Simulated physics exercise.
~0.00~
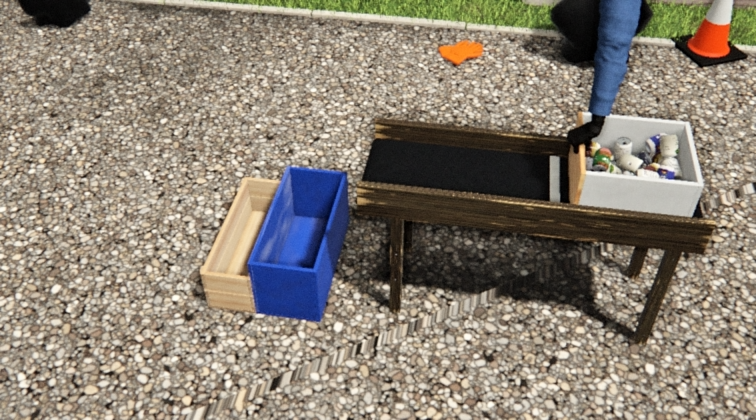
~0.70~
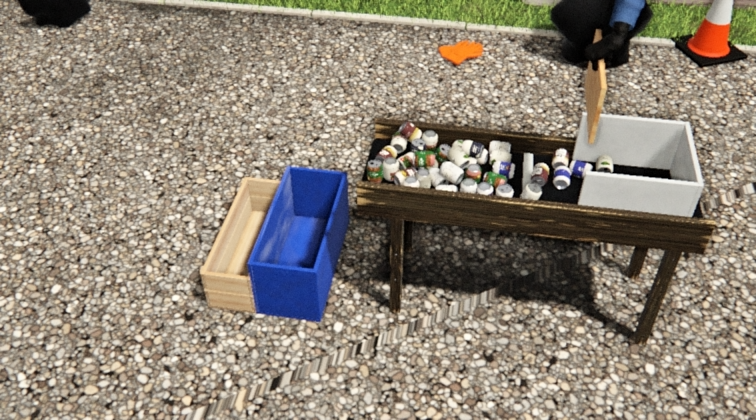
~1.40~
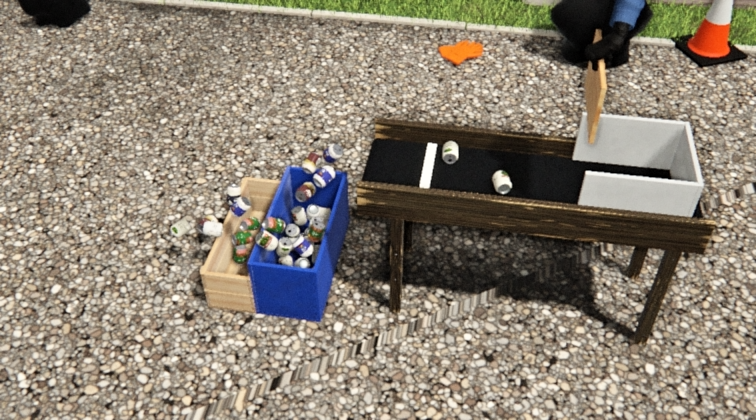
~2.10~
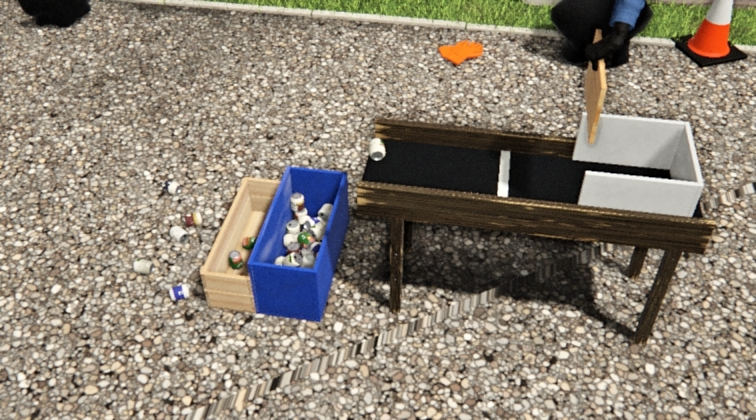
At the start, a gloved hand holds a wooden gate against a white pen full of mini cans at the right end of a dark belt on a wooden stand. The hand lifts the gate, and the cans spread leftward along the belt in a loose crowd. They tumble off the left end towards a blue box and a pale wooden tote, while a few stragglers still ride behind. By the end, most lie in the blue box, a few are in the tote, some are scattered on the gravel beyond, and one remains at the belt's left end.
